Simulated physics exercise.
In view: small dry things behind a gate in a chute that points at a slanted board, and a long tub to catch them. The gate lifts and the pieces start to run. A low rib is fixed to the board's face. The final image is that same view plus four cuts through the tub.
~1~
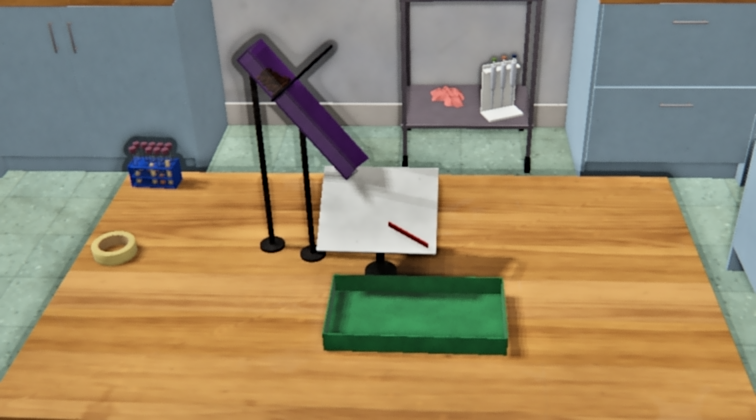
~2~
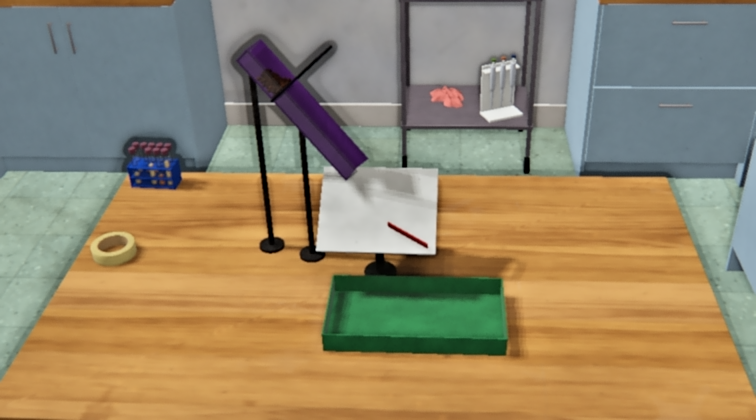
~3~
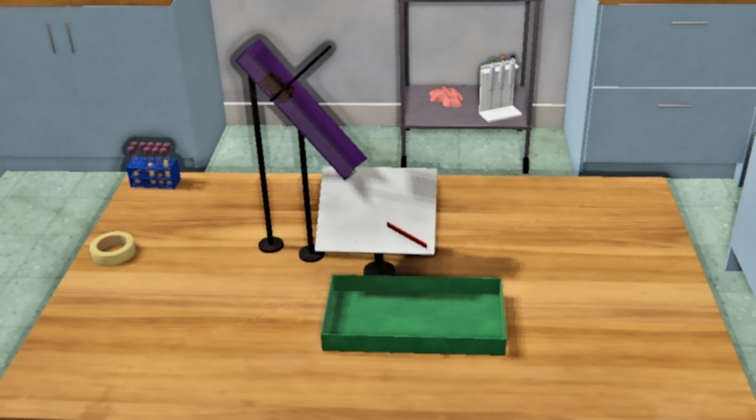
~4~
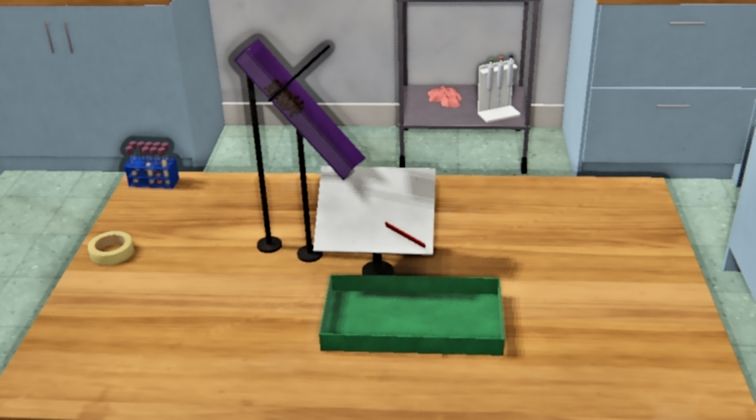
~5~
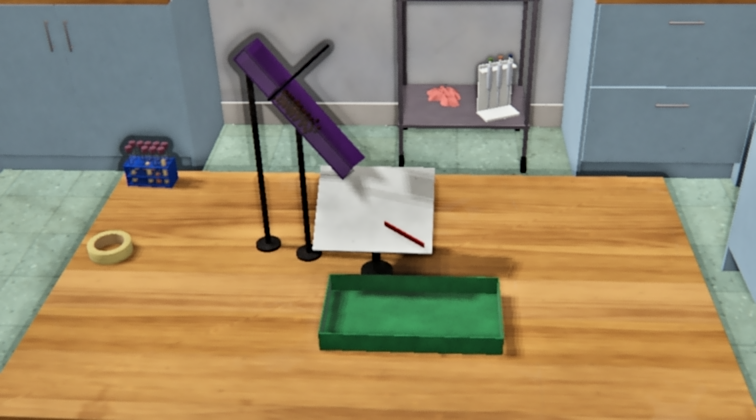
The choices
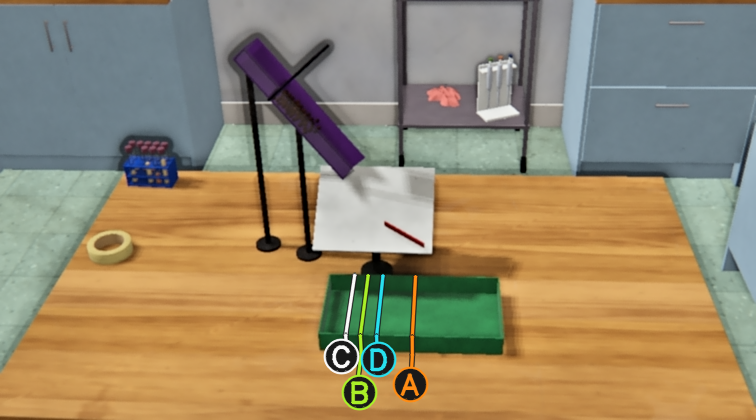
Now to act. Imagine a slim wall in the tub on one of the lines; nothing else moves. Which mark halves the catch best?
Take A.
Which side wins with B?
More lands on the right.
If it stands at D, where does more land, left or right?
The right side.
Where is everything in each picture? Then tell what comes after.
The first picture shows load behind the gate at (275, 82), allspice berries; lip of the chute at (352, 174), sloping fairly steeply.
The second picture shows middle of the board at (378, 209), tilted fairly steeply; middle of its low edge at (375, 252); of its high edge at (381, 167).
The third picture shows front corners of the tub at (321, 334) and (506, 339), empty; front of the load at (288, 99).
The fourth picture shows middle of the load at (284, 97); its front at (300, 111), about a quarter of the way to the lip; rib from (385, 222) to (425, 244).
The fifth picture shows middle of the load at (294, 112); its front at (315, 132), about half of the way to the lip.
On the marked copy, line A crosses the front rim at (412, 336); line B crosses the front rim at (360, 334); line C crosses the front rim at (345, 334); line D crosses the front rim at (376, 335).
With A, of what is caught, about a third on the left of the divider, about two thirds on the right.
With B, of what is caught, a small part on the left of the divider, nearly all on the right.
With C, of what is caught, a small part on the left of the divider, nearly all on the right.
With D, of what is caught, a small part on the left of the divider, most on the right.
